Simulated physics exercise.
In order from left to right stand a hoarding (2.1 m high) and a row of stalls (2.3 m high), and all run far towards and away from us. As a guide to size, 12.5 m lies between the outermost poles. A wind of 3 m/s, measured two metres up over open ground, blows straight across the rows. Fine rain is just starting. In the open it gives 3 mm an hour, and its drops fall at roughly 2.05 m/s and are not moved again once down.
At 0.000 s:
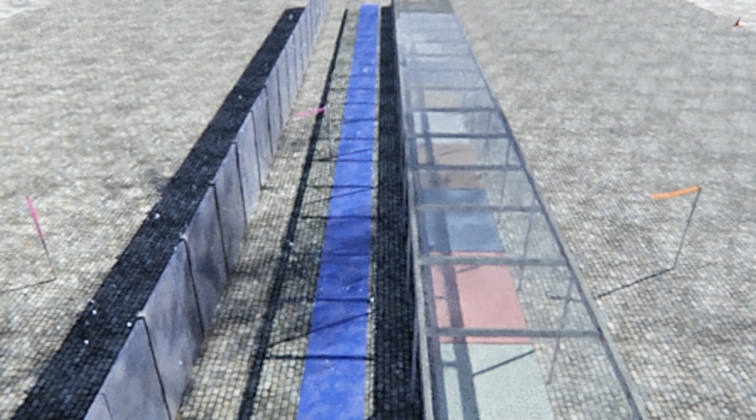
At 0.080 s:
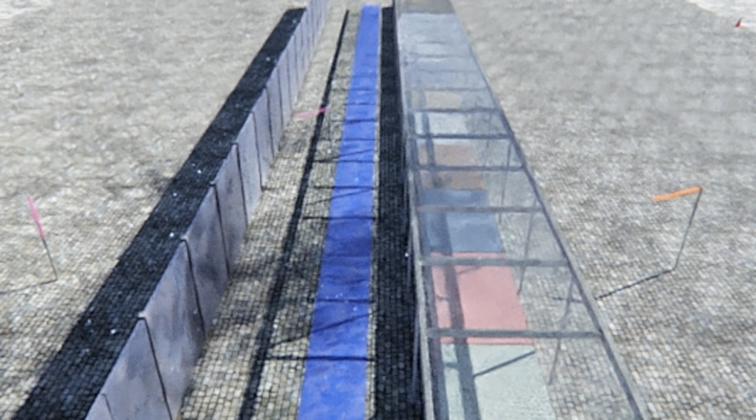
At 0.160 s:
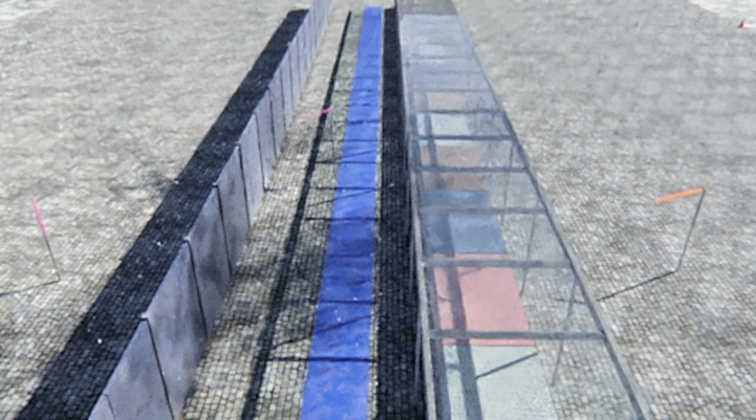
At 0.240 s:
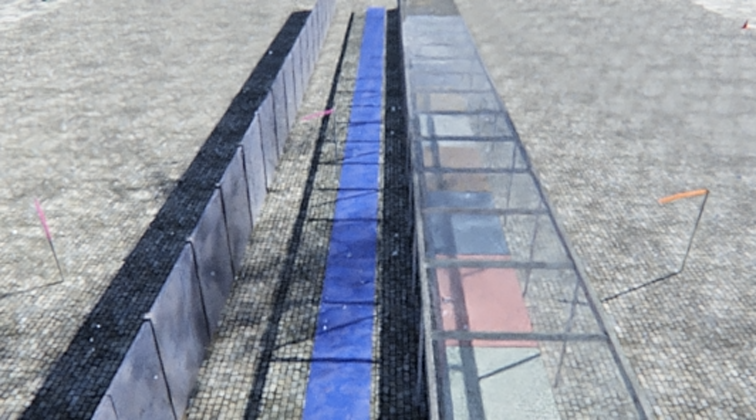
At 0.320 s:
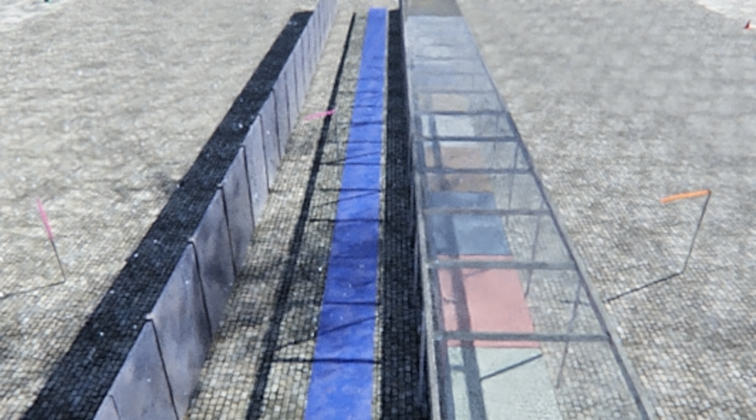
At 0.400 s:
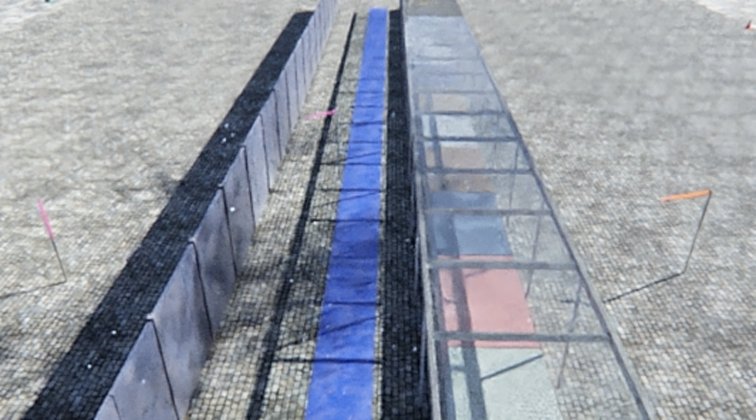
On a wide paved square, a blue strip ran between a dark hoarding and a long row of clear-topped stalls, while the view shifted very slightly and the ribbons on thin posts barely moved.
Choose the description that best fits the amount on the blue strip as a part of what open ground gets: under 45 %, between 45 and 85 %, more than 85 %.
Less than 45 %.
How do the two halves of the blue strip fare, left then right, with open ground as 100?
20 % left, 1 % right.
In 10 minutes the blue strip collects 0.1 mm against 0.5 mm in the open.
In 30 minutes the blue strip collects 0.2 mm against 1.5 mm in the open.
In 60 minutes the blue strip collects 0.3 mm against 3.0 mm in the open, so the blue strip has 10 % of the open amount; the left half of it has 20 %, the right half 1 %.
